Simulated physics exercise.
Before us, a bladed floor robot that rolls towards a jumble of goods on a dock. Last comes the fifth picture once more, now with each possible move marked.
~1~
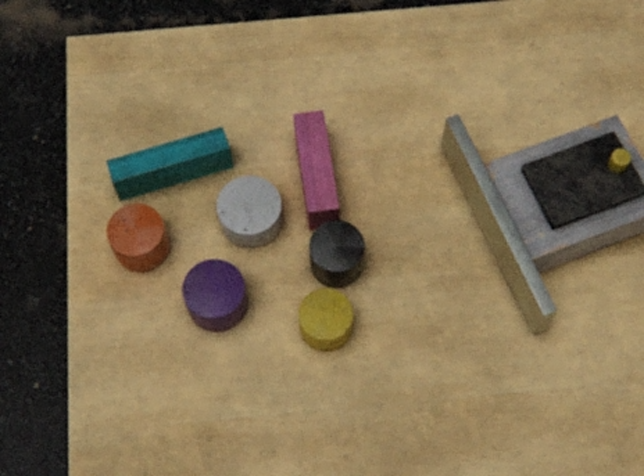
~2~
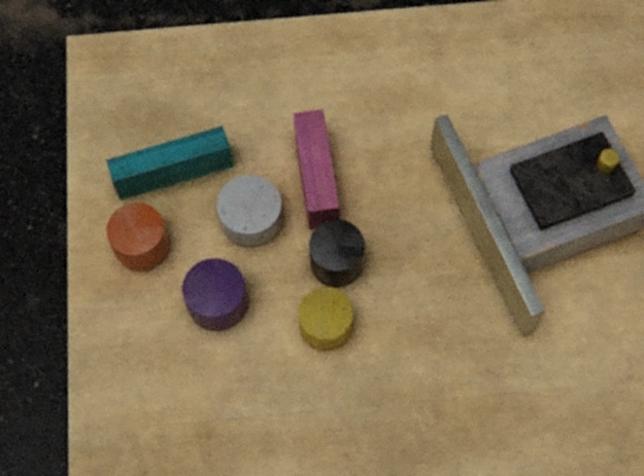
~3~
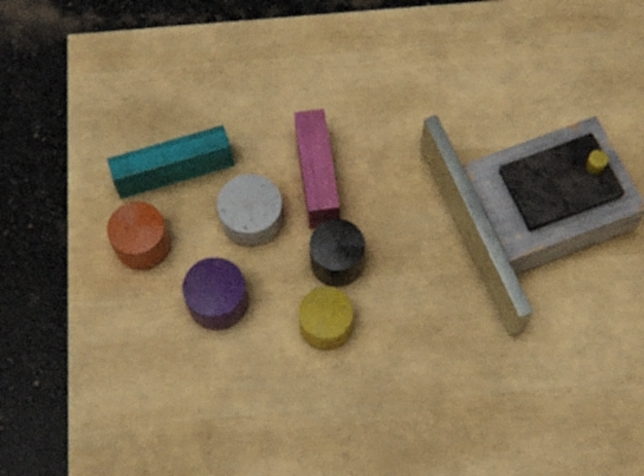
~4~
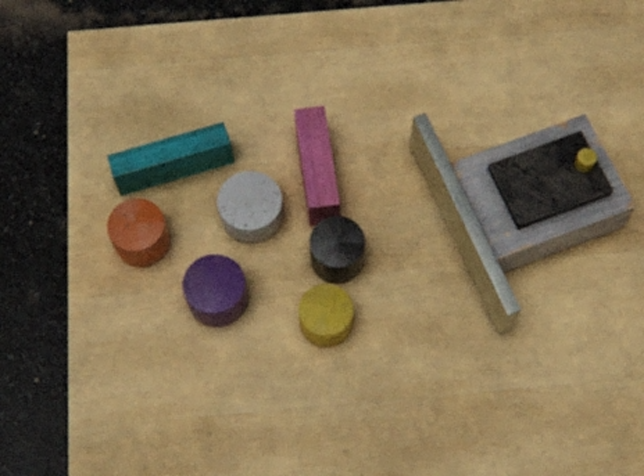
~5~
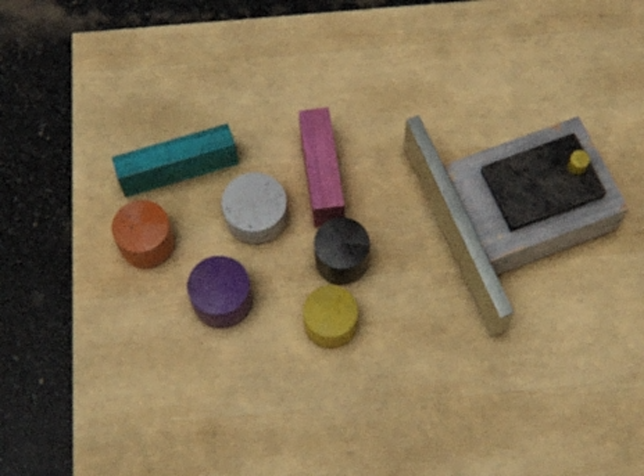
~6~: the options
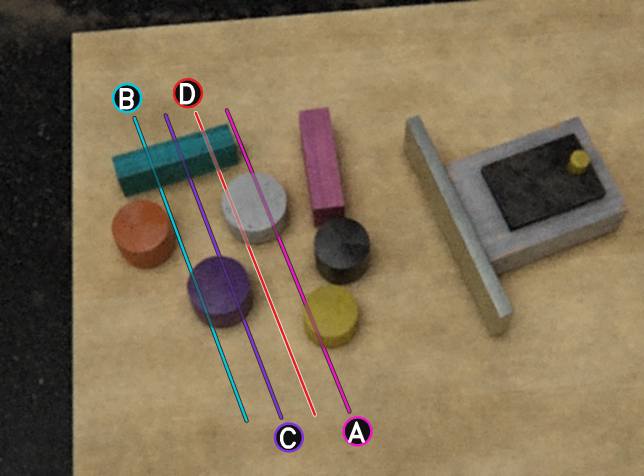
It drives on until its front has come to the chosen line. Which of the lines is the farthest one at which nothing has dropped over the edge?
Line C.
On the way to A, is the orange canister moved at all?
No.
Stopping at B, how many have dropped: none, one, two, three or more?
In all, two.
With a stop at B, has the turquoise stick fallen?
Yes.
On the marked copy, A at (285, 253); B at (187, 261); C at (220, 258); D at (252, 256).
With C. Early on, robot (450, 191); pink stick (315, 169); orange canister (143, 234).
Further on, robot (363, 198); turquoise stick (150, 169); white canister (203, 224).
At the end, robot (302, 204); orange canister (86, 252); turquoise stick (92, 180); nothing has fallen.
As for the rest, A is safe but short; B drops the turquoise stick and orange canister; D is safe but short.
